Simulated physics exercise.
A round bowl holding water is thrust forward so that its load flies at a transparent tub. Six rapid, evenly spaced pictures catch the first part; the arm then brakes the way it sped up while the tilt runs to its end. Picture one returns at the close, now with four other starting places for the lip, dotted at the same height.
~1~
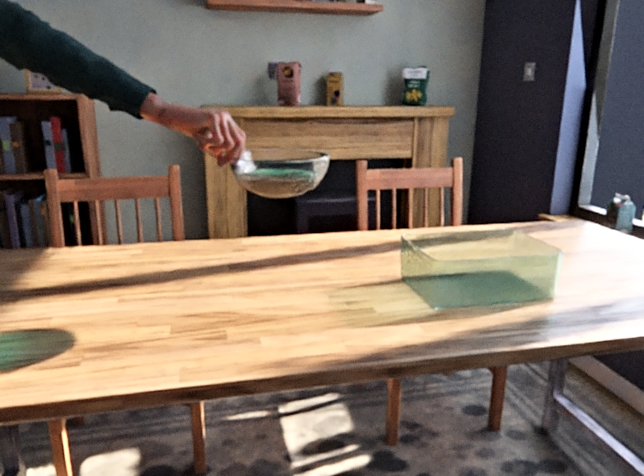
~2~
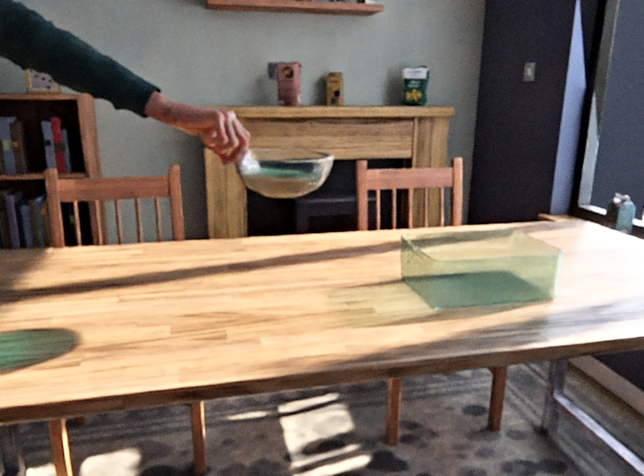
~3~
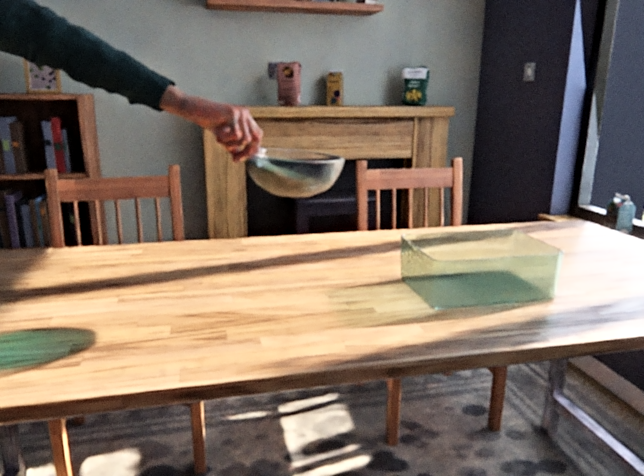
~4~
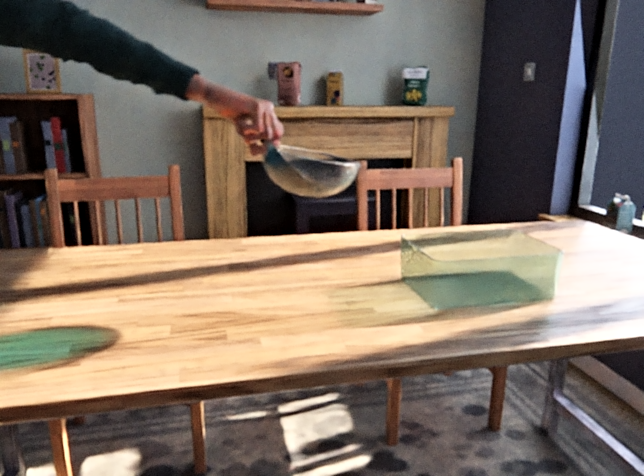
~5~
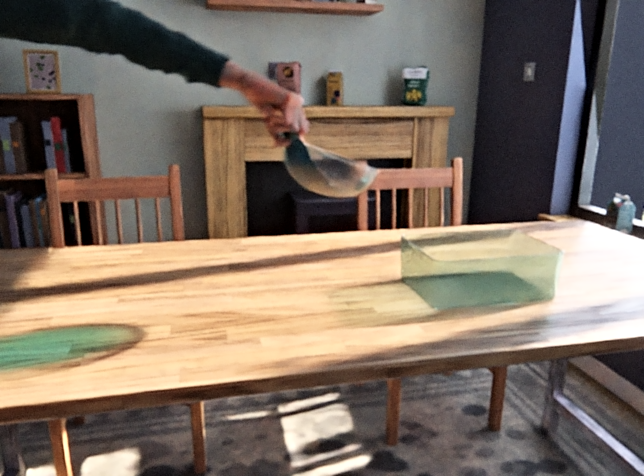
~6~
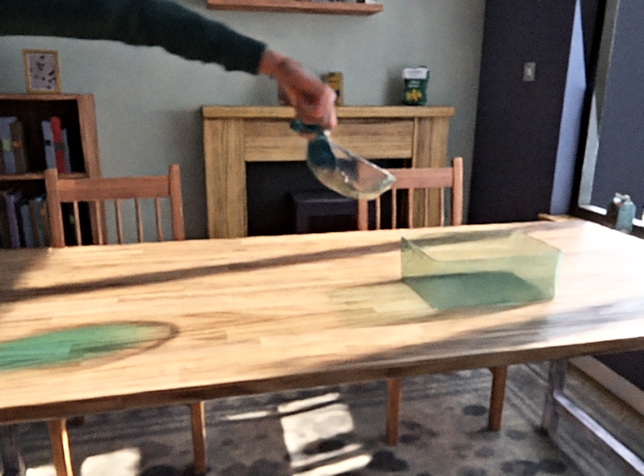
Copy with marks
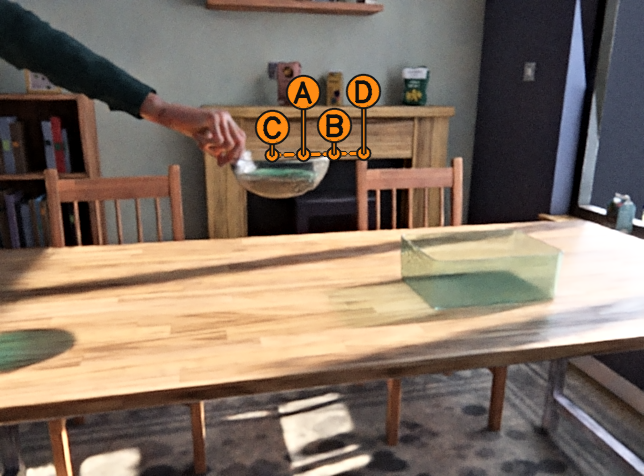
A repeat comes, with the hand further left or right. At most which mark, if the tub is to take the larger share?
That is place A.
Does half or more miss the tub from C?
Yes.
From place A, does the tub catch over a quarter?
Yes, it does.
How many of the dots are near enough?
Three of the four.
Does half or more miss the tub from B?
No, that is safe.
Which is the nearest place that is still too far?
C.
On the marked copy, A at (303, 154); B at (334, 153); C at (272, 155); D at (363, 153).
For place A, about 61 % lands in the tub, 33 % falls short and 5 % goes beside or beyond.
For place B, about 72 % lands in the tub, 19 % falls short and 8 % goes beside or beyond.
For place C, about 31 % lands in the tub, 60 % falls short and 10 % goes beside or beyond.
For place D, about 70 % lands in the tub, 9 % falls short and 21 % goes beside or beyond.
